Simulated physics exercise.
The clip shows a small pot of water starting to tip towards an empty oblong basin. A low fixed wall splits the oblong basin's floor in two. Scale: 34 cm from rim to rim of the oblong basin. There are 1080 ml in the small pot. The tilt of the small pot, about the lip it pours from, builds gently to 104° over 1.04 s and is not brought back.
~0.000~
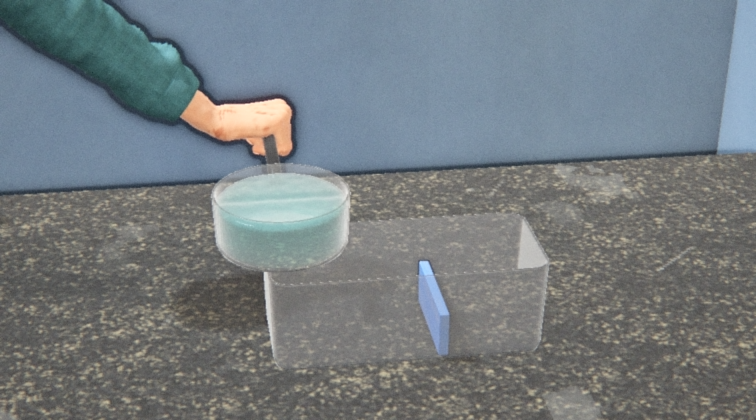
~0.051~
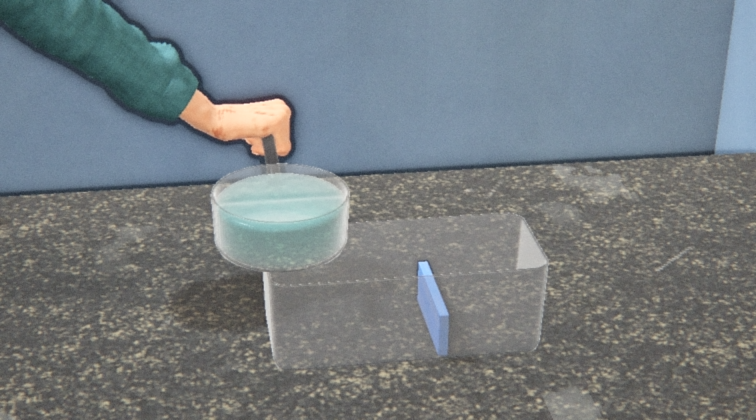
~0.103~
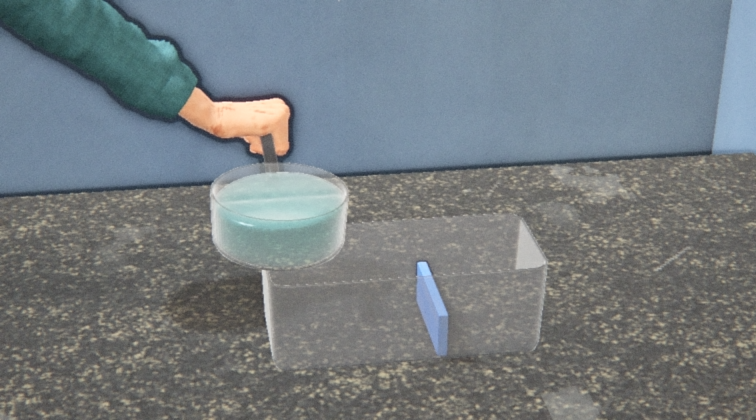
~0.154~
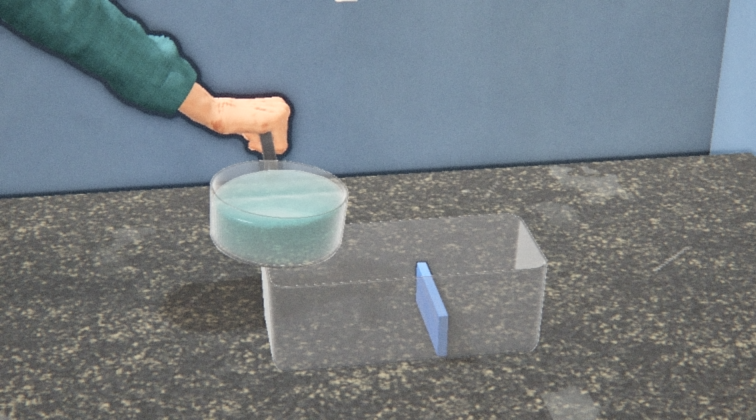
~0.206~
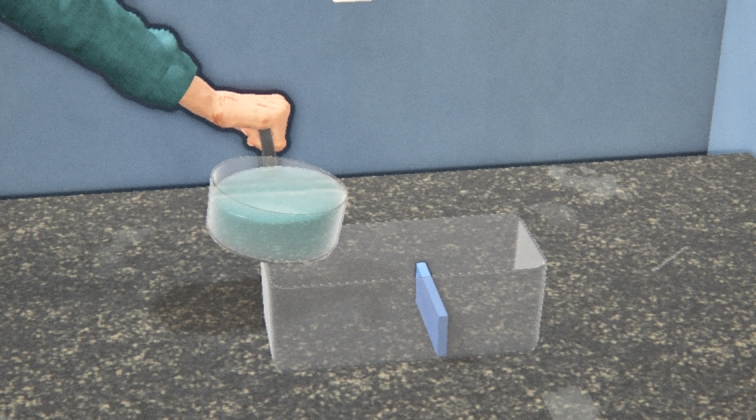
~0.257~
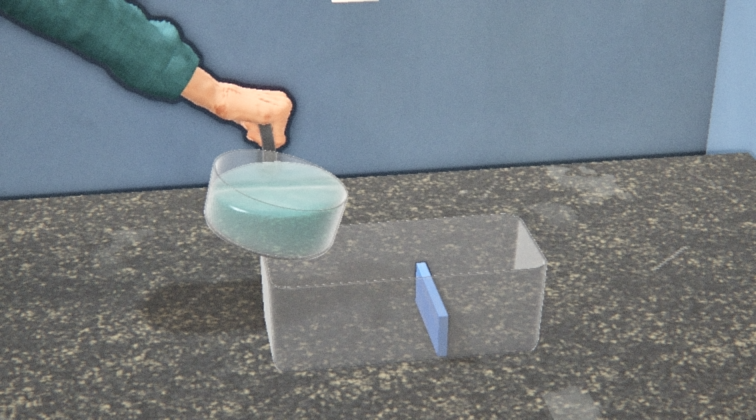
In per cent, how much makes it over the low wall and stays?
Roughly 46 per cent is past the wall.
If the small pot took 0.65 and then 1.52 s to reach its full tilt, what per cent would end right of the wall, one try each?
First 50, then 30 per cent.
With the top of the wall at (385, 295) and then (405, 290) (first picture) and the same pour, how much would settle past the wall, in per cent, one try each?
In turn about 95 and 85 per cent.
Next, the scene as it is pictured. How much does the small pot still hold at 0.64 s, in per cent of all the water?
Some 46 per cent.
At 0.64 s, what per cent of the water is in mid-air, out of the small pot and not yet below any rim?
Near 38 in a hundred.
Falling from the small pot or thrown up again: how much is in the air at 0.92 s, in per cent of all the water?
Near 10 in a hundred.
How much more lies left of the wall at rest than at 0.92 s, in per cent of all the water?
Near 18 in a hundred.
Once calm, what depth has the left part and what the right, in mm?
Some 20 mm on the left and 30 mm on the right.
Then, 0.64 s in, the tilt is 71° and 46 per cent is still to pour, 17 is left of the wall and 0 right of it.
Then, 0.92 s in, the tilt is 101° and 6 per cent is still to pour, 36 is left of the wall and 49 right of it.
Then, 1.22 s in, the tilt is 104° and 0 per cent is still to pour, 53 is left of the wall and 46 right of it.
Then, 1.54 s in, the tilt is 104° and 0 per cent is still to pour, 53 is left of the wall and 46 right of it.
Finally, 53 per cent lies left of the wall, 46 right of it and 1 outside.
